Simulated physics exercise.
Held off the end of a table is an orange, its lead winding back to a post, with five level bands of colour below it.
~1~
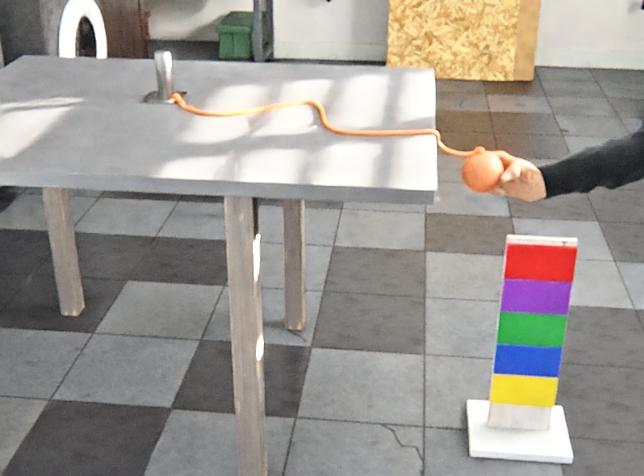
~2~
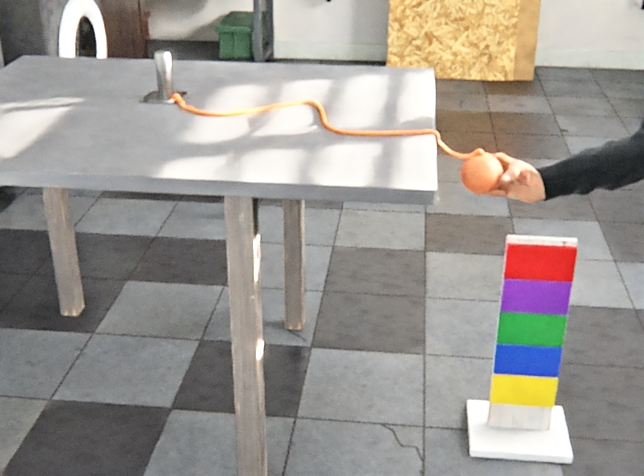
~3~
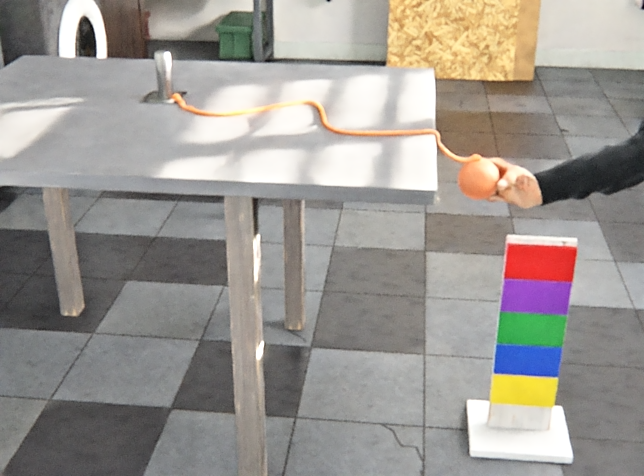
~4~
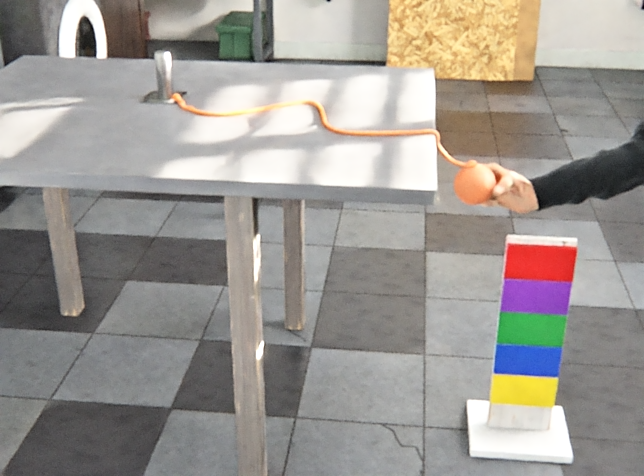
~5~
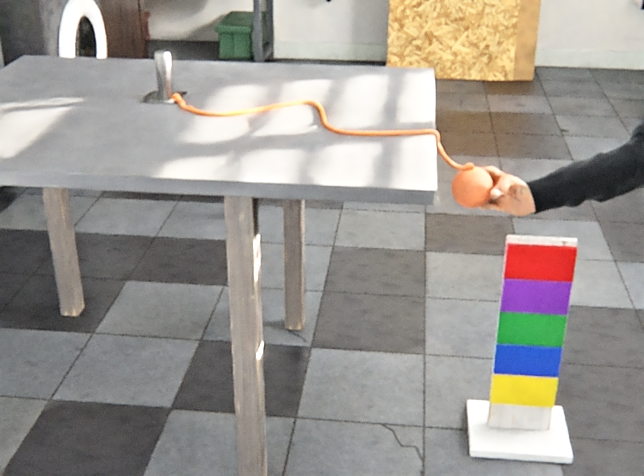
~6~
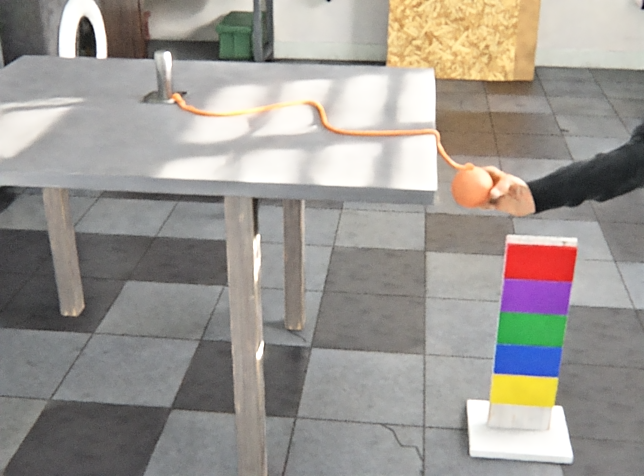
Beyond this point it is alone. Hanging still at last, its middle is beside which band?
Its middle is beside purple.
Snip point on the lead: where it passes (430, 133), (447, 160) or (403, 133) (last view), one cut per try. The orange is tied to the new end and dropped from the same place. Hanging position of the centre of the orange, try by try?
Case by case: Close to (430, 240), (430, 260) and (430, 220).
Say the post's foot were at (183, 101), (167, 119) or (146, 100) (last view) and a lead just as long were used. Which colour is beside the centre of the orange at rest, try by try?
For the first it is green, for the second green, for the third purple.
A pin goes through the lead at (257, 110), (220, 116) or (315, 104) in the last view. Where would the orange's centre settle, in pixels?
In order of the tries: About (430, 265), about (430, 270), about (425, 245).
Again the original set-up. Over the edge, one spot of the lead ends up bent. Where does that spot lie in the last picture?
The piece you want is at about (334, 130).
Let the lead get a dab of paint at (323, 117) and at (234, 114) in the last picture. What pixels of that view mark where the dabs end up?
First one: (395, 120); second one: (267, 107).
A little later, orange near (438, 284); level with purple.
Next, orange near (416, 283); level with purple.
When it is over, orange near (428, 289); level with purple. Its middle rests at the purple band.
